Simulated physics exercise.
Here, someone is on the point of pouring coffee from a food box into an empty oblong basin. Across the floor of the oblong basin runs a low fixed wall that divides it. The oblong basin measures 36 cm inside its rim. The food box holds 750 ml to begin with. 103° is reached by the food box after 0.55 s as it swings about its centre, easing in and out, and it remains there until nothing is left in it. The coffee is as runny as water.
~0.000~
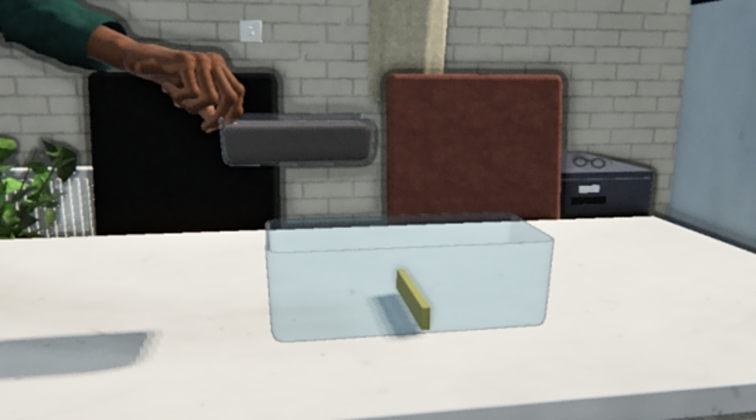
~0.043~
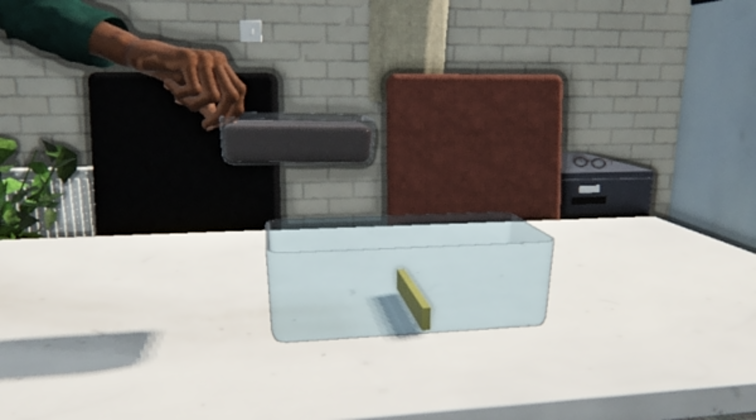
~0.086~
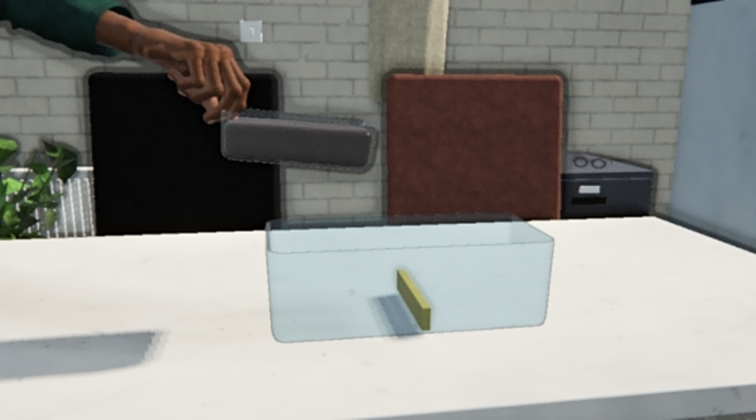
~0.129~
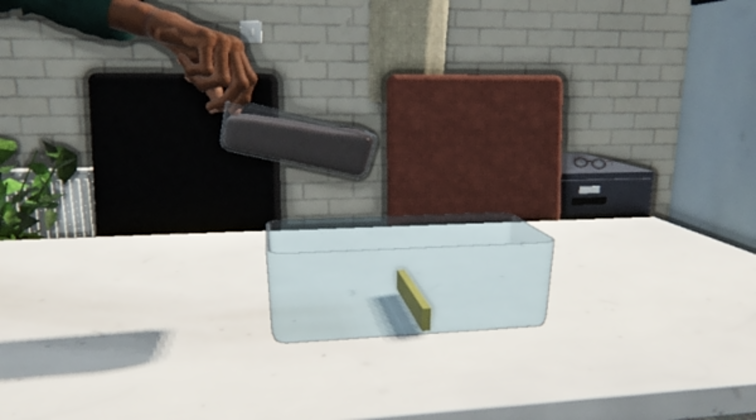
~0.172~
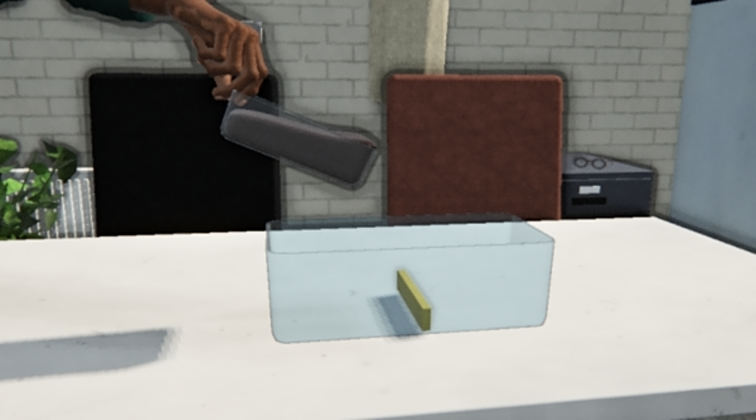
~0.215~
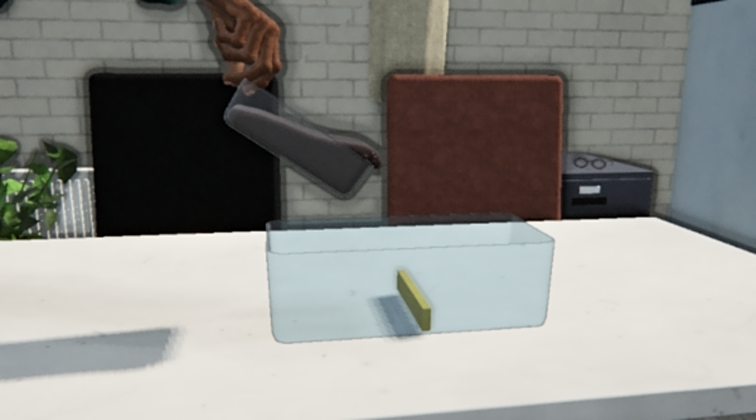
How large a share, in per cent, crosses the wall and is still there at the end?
A share of about 33 per cent.
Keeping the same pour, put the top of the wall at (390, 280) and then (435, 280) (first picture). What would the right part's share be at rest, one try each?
The first try gives 70 percent and the second 15 percent.
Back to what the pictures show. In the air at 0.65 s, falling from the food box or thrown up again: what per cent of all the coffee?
Some 6 % is up in the air.
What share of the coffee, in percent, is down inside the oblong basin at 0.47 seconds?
Around 72%.
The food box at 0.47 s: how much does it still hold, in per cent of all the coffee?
Some 8 % of it is still there.
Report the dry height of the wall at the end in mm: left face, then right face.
Left about 16 mm, right about 20 mm.
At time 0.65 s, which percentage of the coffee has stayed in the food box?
2 per cent or so.
After 0.47 s the tilt is 97° and 8 per cent is still to pour, 55 is left of the wall and 17 right of it.
After 0.65 s the tilt is 103° and 2 per cent is still to pour, 63 is left of the wall and 29 right of it.
After 0.84 s the tilt is 103° and 0 per cent is still to pour, 62 is left of the wall and 30 right of it.
After 1.05 s the tilt is 103° and 0 per cent is still to pour, 62 is left of the wall and 32 right of it.
In the end 60 per cent lies left of the wall, 33 right of it and 7 outside.
